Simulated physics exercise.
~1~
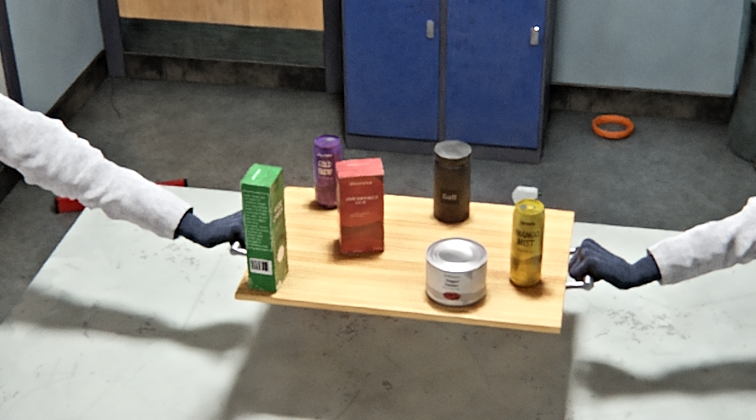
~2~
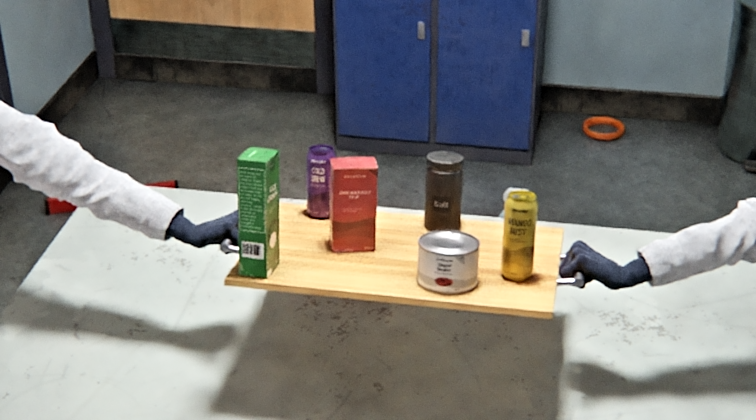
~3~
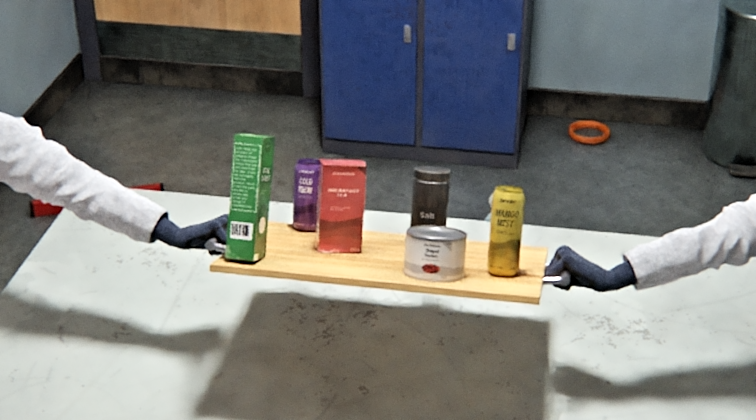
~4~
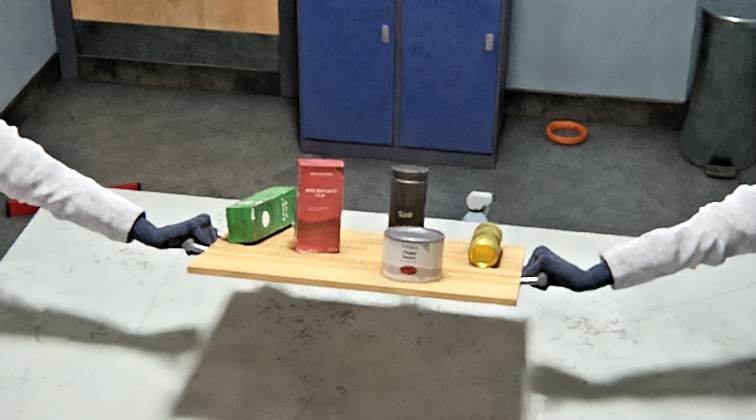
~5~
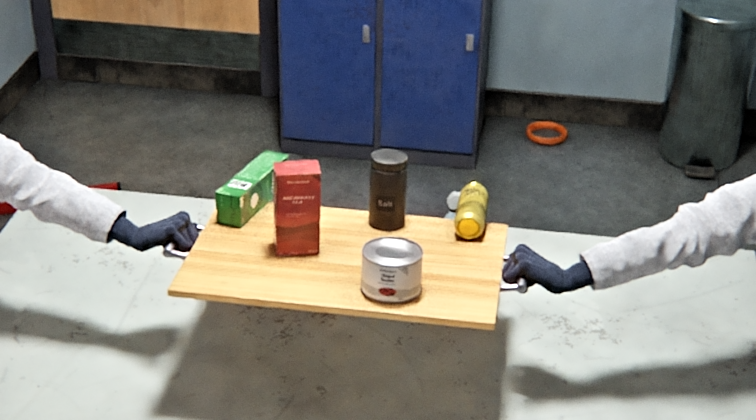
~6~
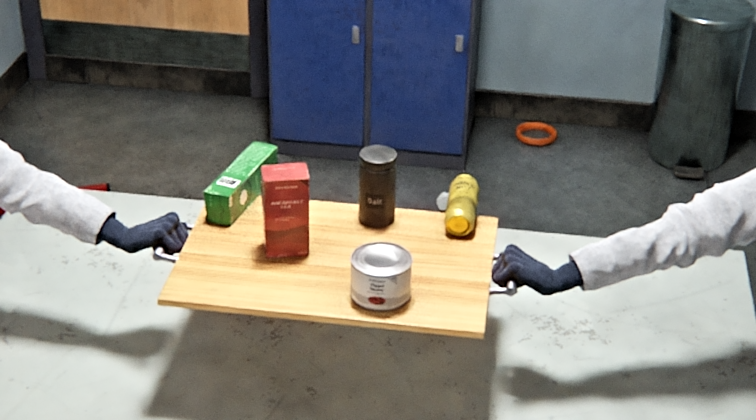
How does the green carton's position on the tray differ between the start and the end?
At the start the green carton stands upright on the left side of the tray. By the end it is lying on its side near the tray's far left corner.
